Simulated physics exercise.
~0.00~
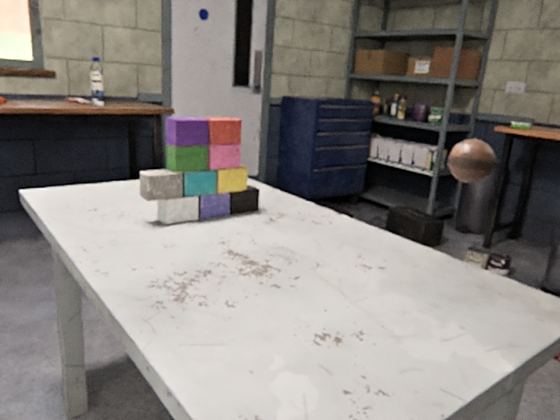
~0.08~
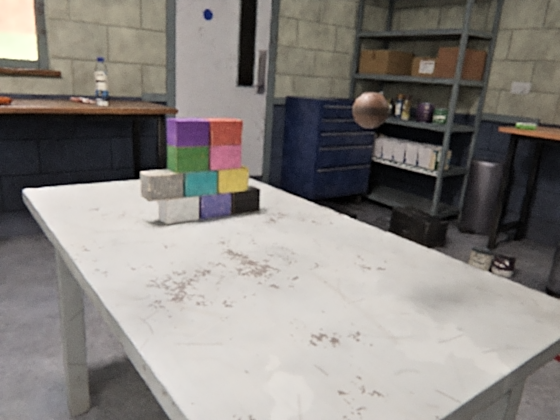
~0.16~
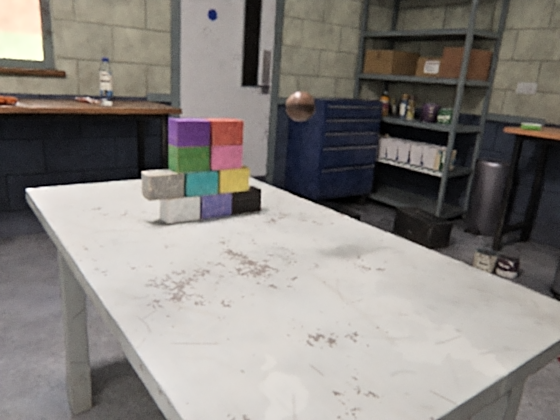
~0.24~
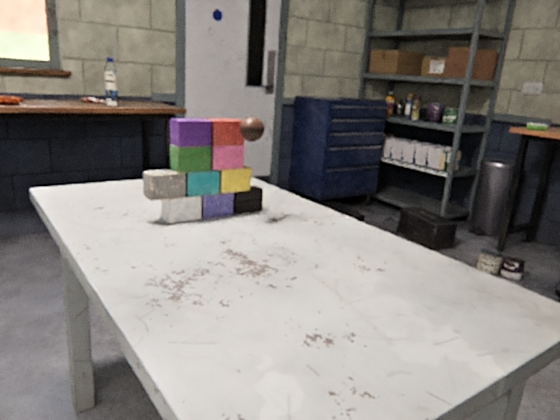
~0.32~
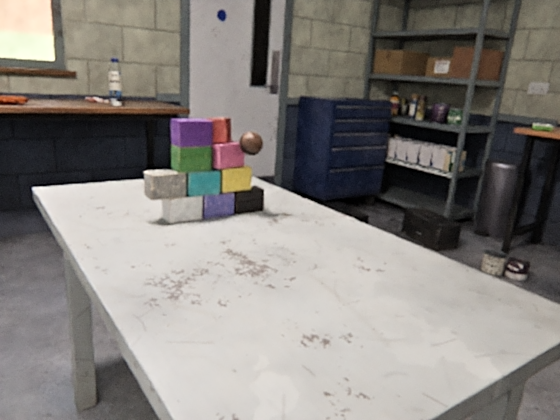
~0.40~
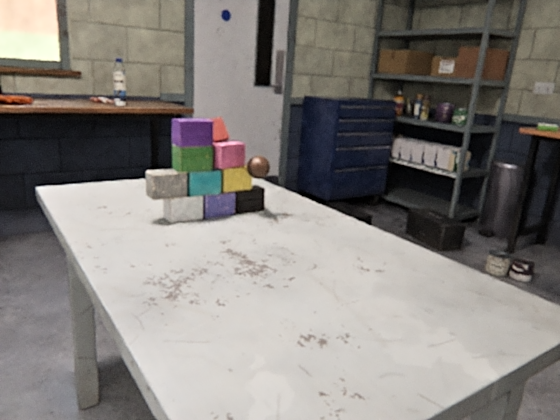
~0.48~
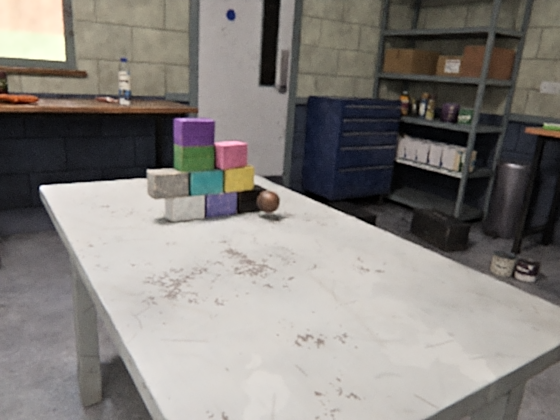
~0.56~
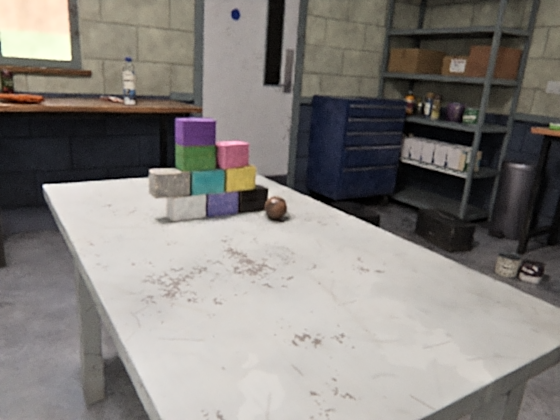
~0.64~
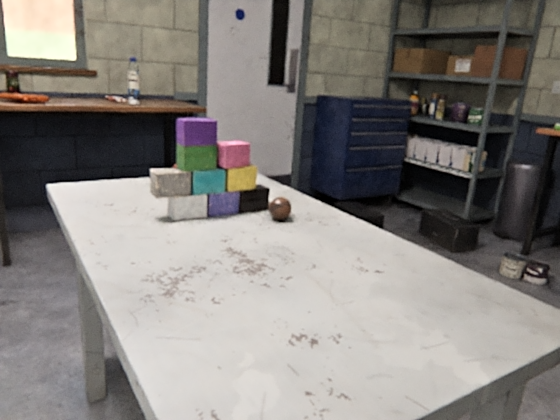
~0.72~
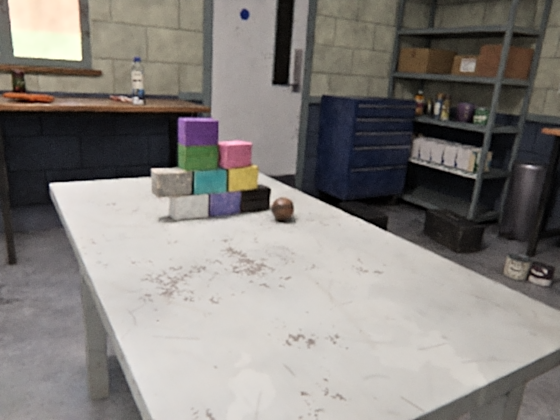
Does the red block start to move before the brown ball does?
No, the brown ball is already flying in from the right while the red block still sits on the stack. The red block only starts to move once the ball has reached it.
A pale, speckled table stands in a workshop, seen from slightly above as the view drifts gently sideways, with shelves and a dark blue drawer cabinet behind. Toward its far end is a stack with purple and red blocks on top, green and pink below, then grey, turquoise and yellow over white, bluish-violet and black. A brown ball flies in from the right and reaches the red block. The red block shifts, leans and drops out of sight behind the stack, while the ball falls to the table. The ball rolls slightly right and ends beside the black block, the other blocks still stacked.
